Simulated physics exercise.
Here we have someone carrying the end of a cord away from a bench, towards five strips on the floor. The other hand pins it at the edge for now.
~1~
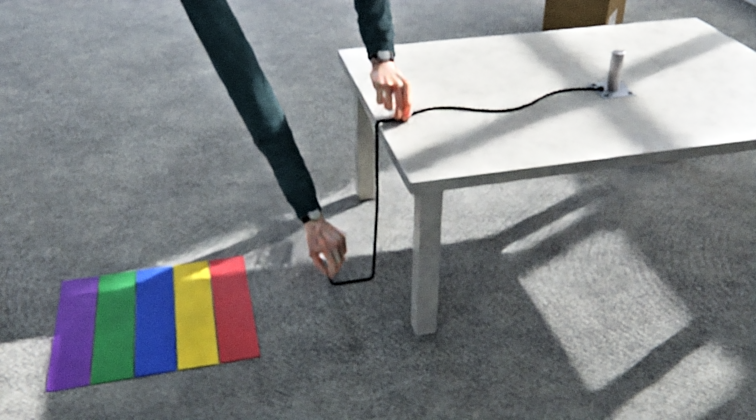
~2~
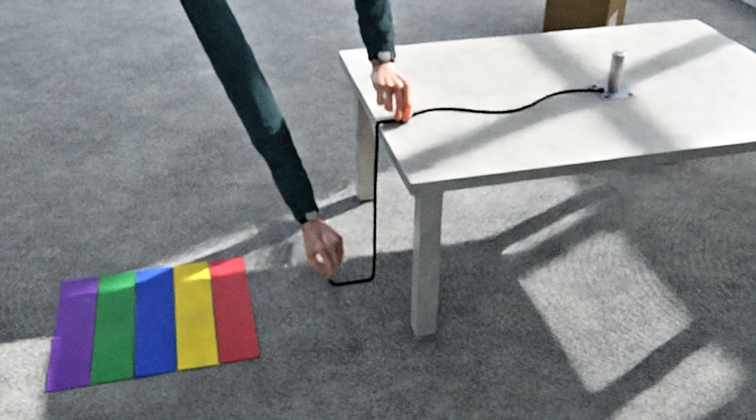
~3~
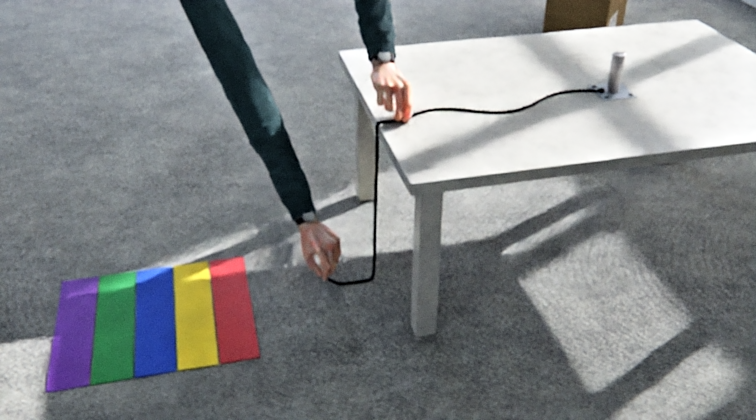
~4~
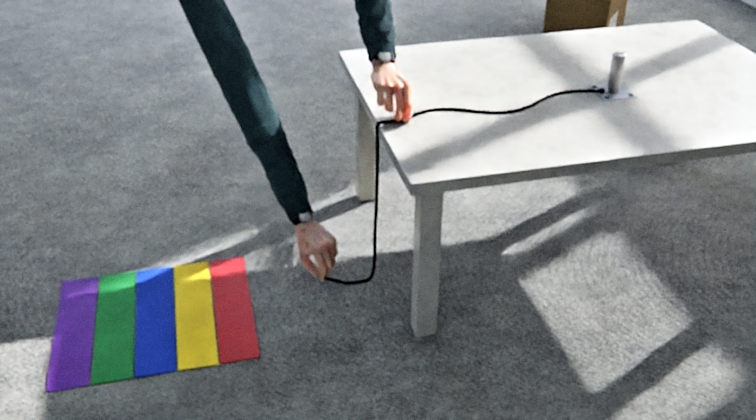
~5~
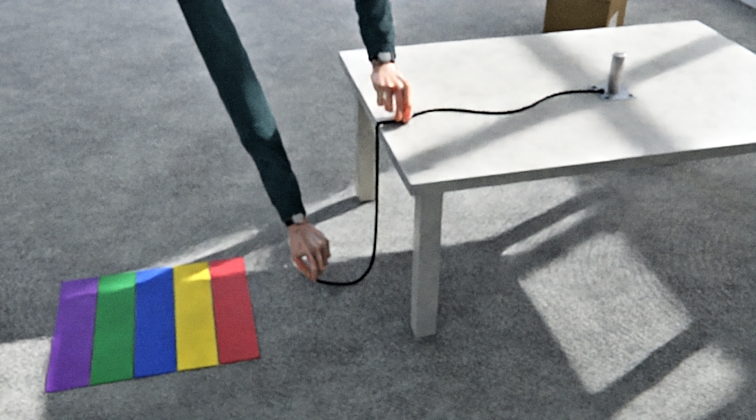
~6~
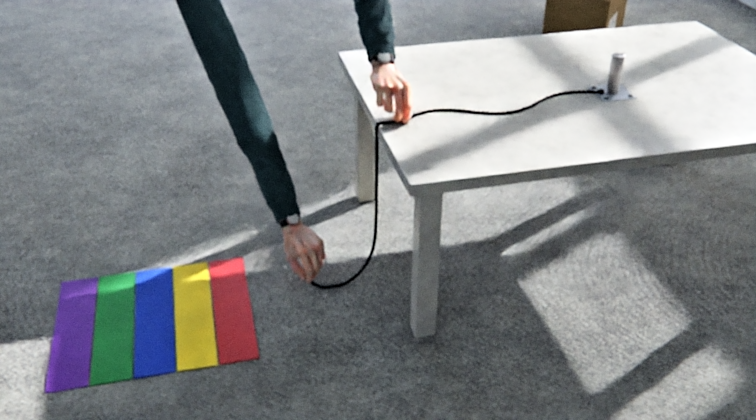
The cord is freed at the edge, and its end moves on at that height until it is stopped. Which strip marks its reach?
It halts on the yellow strip.
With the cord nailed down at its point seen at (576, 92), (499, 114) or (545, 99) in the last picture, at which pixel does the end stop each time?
Try by try, around (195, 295), (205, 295) and (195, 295).
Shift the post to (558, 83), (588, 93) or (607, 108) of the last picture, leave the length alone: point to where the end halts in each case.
Try by try, around (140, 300), (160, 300) and (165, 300).
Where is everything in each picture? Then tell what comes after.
The first frame shows end (329, 273); red (238, 339); yellow (197, 345); blue (156, 352); green (113, 359); purple (70, 366).
The second frame shows end (326, 275); cord through (570, 91) (517, 110) (434, 109) (377, 139) (375, 207) (374, 268).
The third frame shows end (323, 275).
The fourth frame shows end (319, 276); cord through (570, 92) (517, 111) (434, 110) (378, 139) (376, 207) (373, 269).
The fifth frame shows end (312, 277).
The sixth frame shows end (306, 278); cord through (570, 93) (517, 112) (434, 111) (377, 140) (376, 208) (363, 269).
Early on, end near (262, 285); short of the strips.
Midway, end near (217, 291); over red.
At the end of the slack, end near (191, 295); over yellow. Over yellow.
